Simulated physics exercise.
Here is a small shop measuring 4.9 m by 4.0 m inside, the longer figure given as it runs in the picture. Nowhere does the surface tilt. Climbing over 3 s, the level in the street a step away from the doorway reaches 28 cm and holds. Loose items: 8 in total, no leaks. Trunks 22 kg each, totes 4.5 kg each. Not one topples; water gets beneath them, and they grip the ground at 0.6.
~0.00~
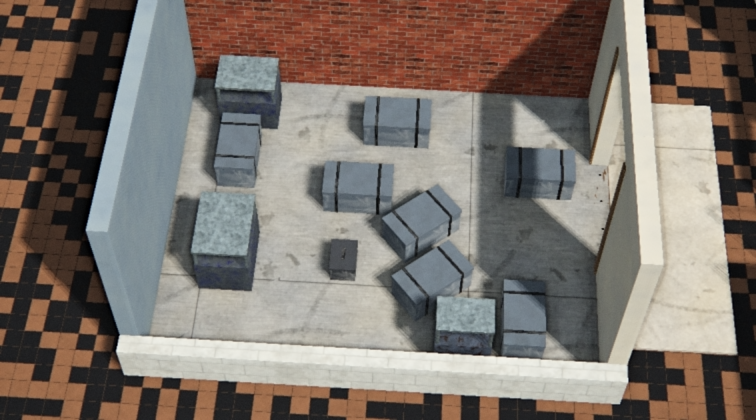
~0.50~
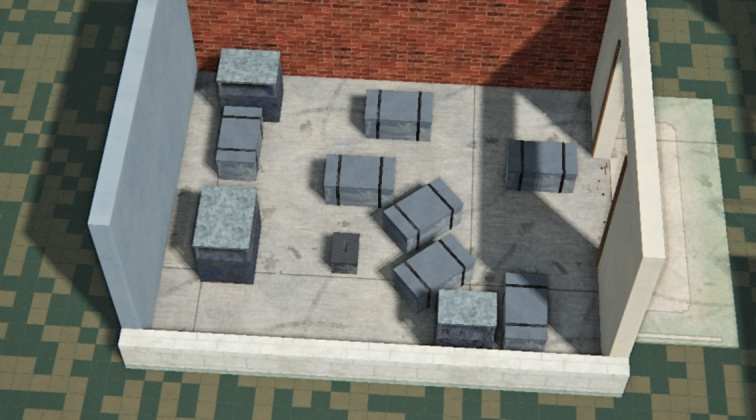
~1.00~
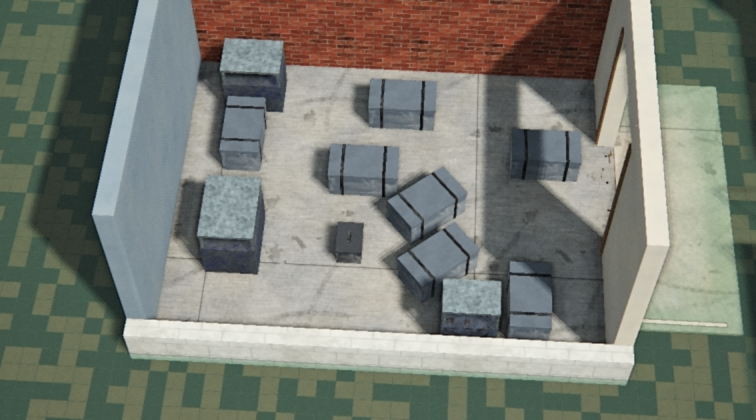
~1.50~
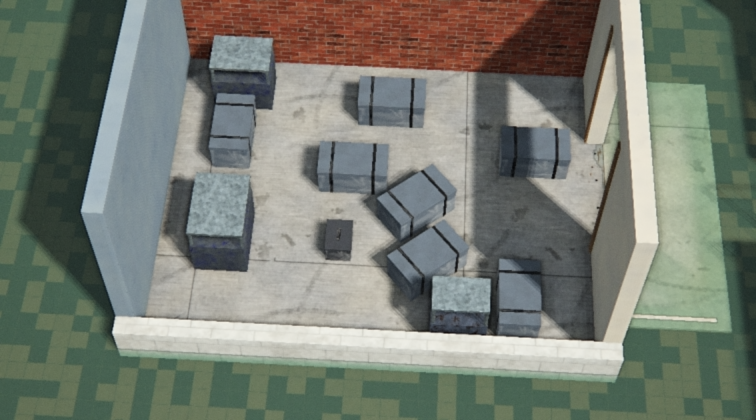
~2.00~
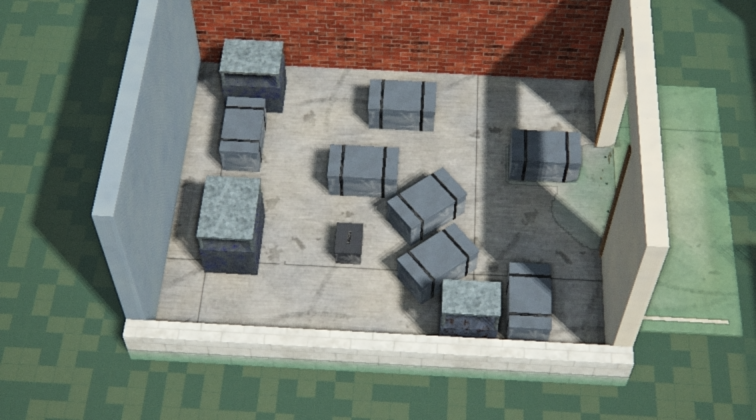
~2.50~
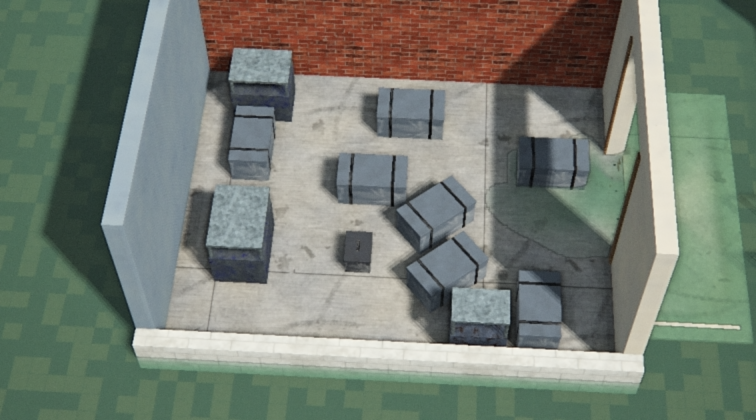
A small roofless room of grey boxes stays still as greenish water spreads in from the right.
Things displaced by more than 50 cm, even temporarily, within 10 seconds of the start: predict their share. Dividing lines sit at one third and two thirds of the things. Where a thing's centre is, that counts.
Expect a high share, two thirds upward.
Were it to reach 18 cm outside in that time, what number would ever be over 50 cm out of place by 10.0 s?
With that change, 6 of them.
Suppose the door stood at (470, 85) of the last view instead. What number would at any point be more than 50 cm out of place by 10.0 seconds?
Count: 6.
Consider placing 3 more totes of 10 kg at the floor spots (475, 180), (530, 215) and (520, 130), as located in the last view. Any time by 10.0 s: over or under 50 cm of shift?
For each in turn I get a greater distance, a greater distance and a greater distance.
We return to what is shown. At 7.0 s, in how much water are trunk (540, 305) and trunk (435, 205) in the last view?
About 3 and 11 cm.
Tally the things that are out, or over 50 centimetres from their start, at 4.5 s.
It comes to 2.
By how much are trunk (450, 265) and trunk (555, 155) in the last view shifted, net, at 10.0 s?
In that order: 250 cm, 200 cm.
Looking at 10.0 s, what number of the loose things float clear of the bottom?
The count is 7.
After 3.5 s 1 of 8 are over 50 cm from their spots; 0 afloat.
After 4.5 s 2 of 8 are over 50 cm from their spots; 0 afloat.
After 7.0 s 7 of 8 are over 50 cm from their spots; 7 afloat.
After 10.0 s 7 of 8 are over 50 cm from their spots, and 7 have been at some point; 7 afloat.
